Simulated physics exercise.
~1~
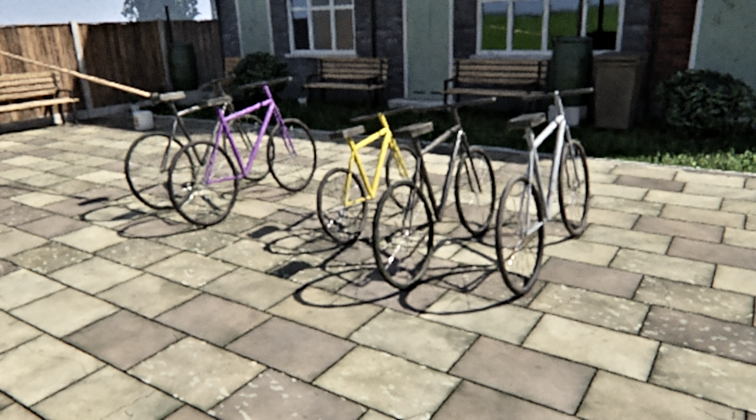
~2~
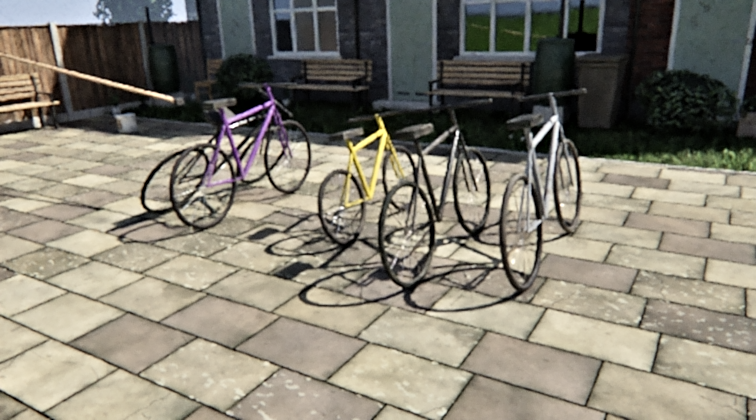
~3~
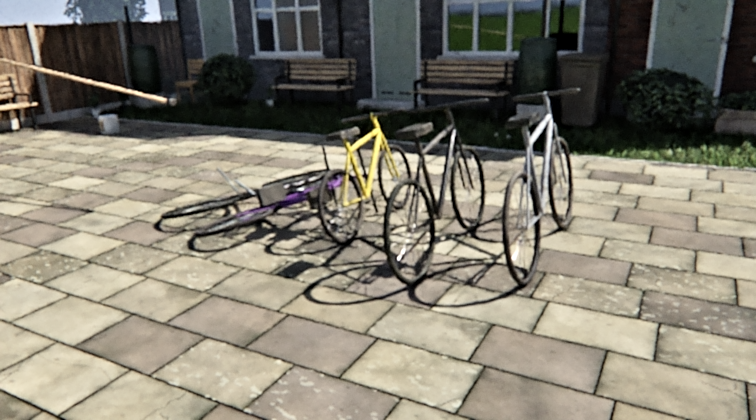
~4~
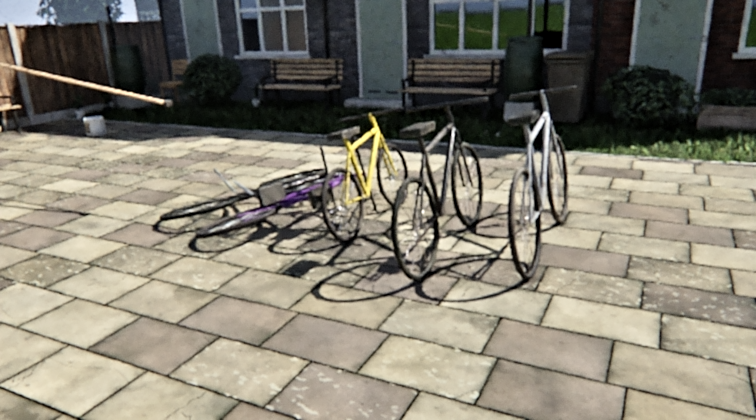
A sunlit paved yard in front of a stone house with pale doors, benches and shrubs is seen from slightly above, the view drifting gently sideways. Five bicycles stand in a row without a rack, a dark one and a purple one at left, then a yellow one, a dark one and a silver-grey one at right. A long wooden pole reaches in from the left toward the first bicycle, which tips over to the right. The purple bicycle leans, then falls with it. Both end flat on the paving beside the yellow bicycle, which stays upright with the other two.
